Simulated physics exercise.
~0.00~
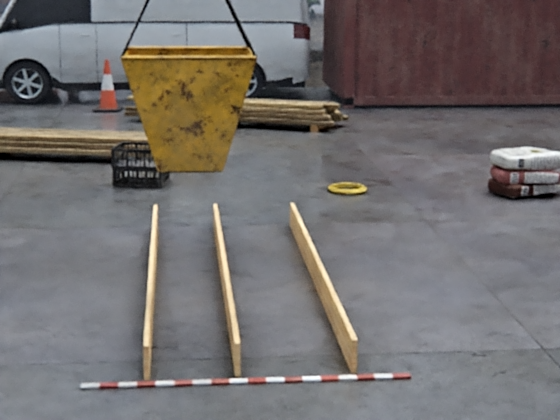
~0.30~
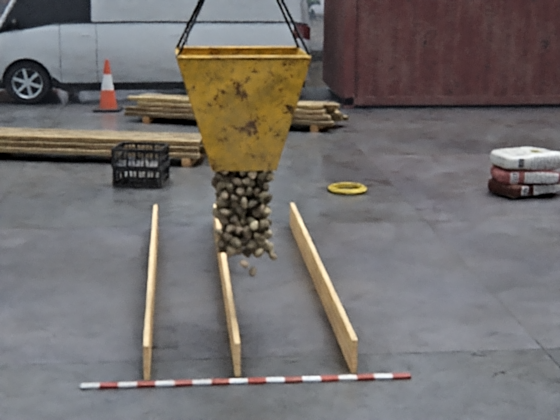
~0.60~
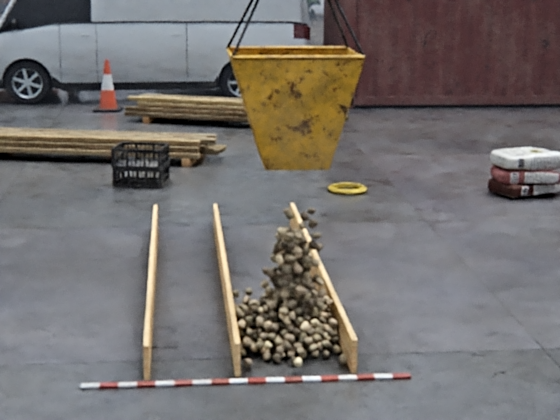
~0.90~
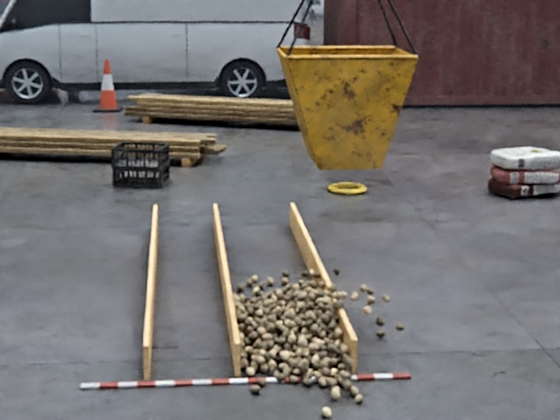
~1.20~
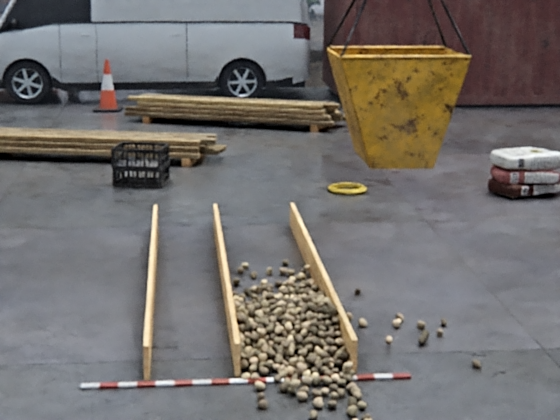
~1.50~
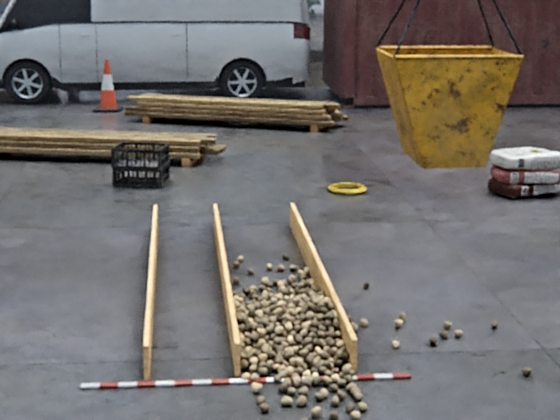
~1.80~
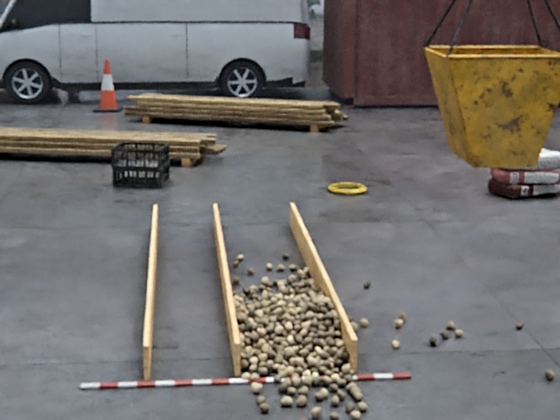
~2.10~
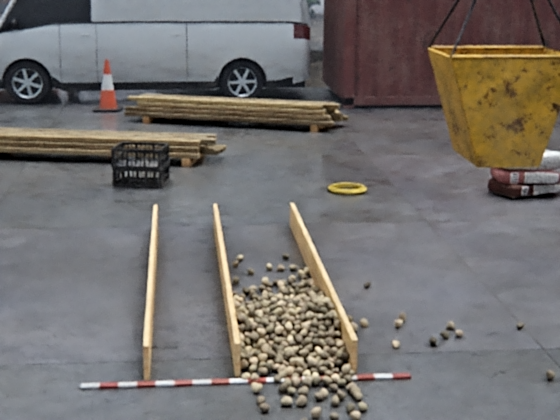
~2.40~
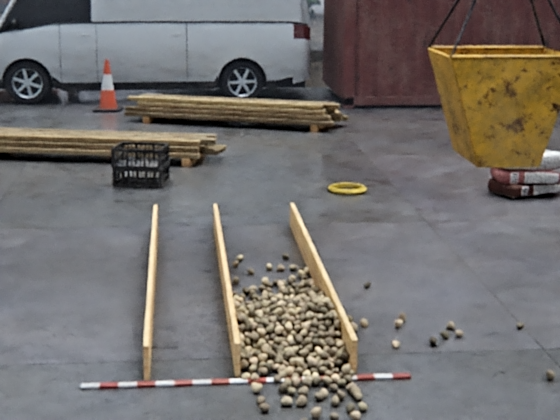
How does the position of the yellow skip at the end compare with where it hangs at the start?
At the start the skip hangs above the left part of the scene, near the far ends of the left and middle boards. At the end it hangs at the far right, well past the right board and in front of the stacked bags.
